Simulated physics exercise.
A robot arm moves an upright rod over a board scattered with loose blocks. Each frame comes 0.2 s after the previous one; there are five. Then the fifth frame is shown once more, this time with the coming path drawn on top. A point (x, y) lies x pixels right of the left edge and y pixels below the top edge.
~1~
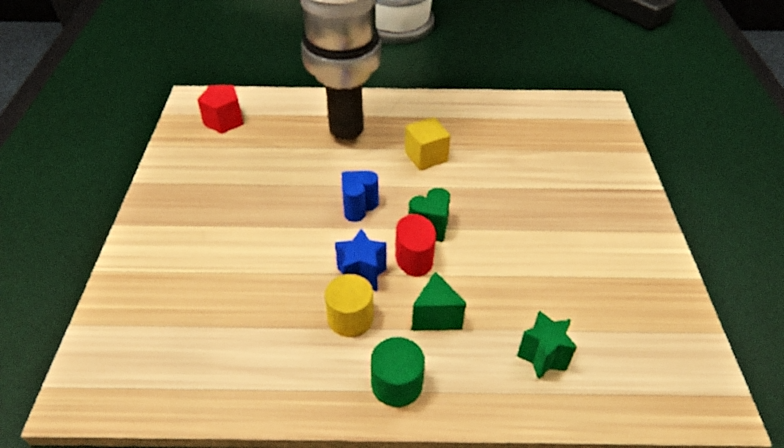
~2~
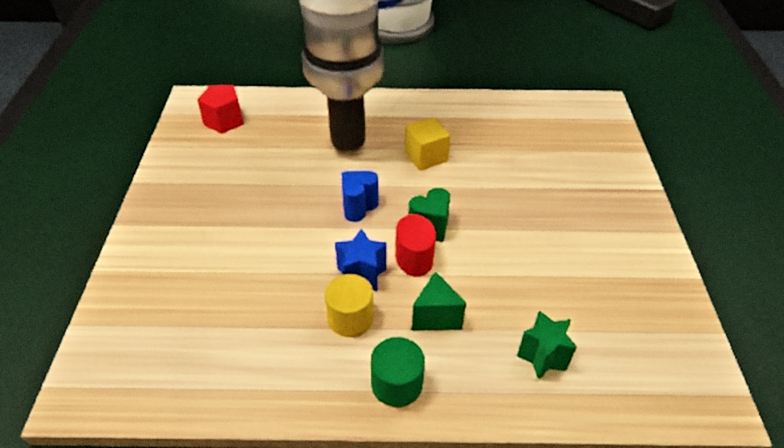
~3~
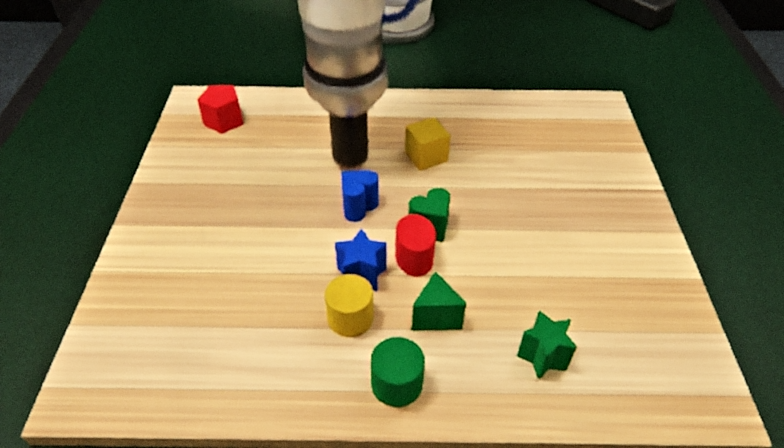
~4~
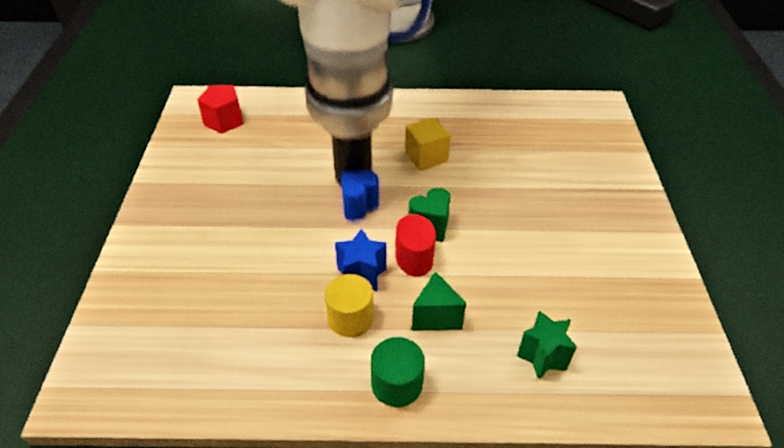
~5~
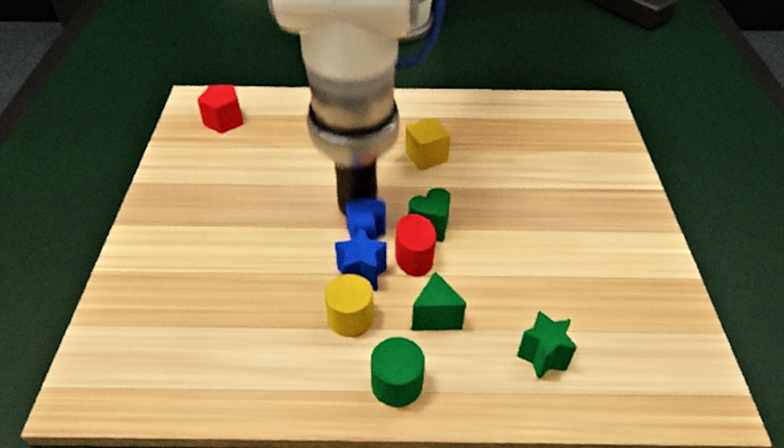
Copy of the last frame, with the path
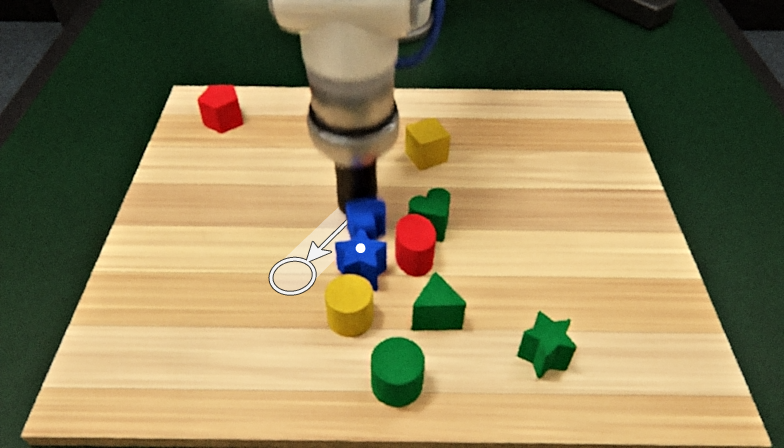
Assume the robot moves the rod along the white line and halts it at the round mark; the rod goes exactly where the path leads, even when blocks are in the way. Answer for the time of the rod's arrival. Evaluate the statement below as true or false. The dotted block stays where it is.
That claim is false.
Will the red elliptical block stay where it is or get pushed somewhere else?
Right where it was.
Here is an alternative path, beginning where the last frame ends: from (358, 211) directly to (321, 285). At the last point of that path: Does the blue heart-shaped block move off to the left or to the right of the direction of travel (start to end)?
Facing the way the path runs, start to end, you'll find the blue heart-shaped block has shifted left.
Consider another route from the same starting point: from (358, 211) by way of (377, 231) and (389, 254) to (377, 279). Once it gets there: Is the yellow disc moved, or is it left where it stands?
At the end of the path, it will have moved.
Path on the board, from (358, 211) to (293, 276); the dot is on the blue star-shaped block.
The first path, step by step. One third of the way, rod at (336, 224); blue star-shaped block at (364, 258), turned 20° clockwise; blue heart-shaped block at (365, 222), turned 30° anticlockwise.
Two thirds of the way, rod at (315, 246); blue star-shaped block at (364, 258), turned 25° clockwise; blue heart-shaped block at (365, 222), turned 35° anticlockwise.
At the end, rod at (291, 269); yellow disc in place; blue star-shaped block at (364, 258), turned 25° clockwise; blue heart-shaped block at (365, 222), turned 35° anticlockwise; red elliptical block in place.
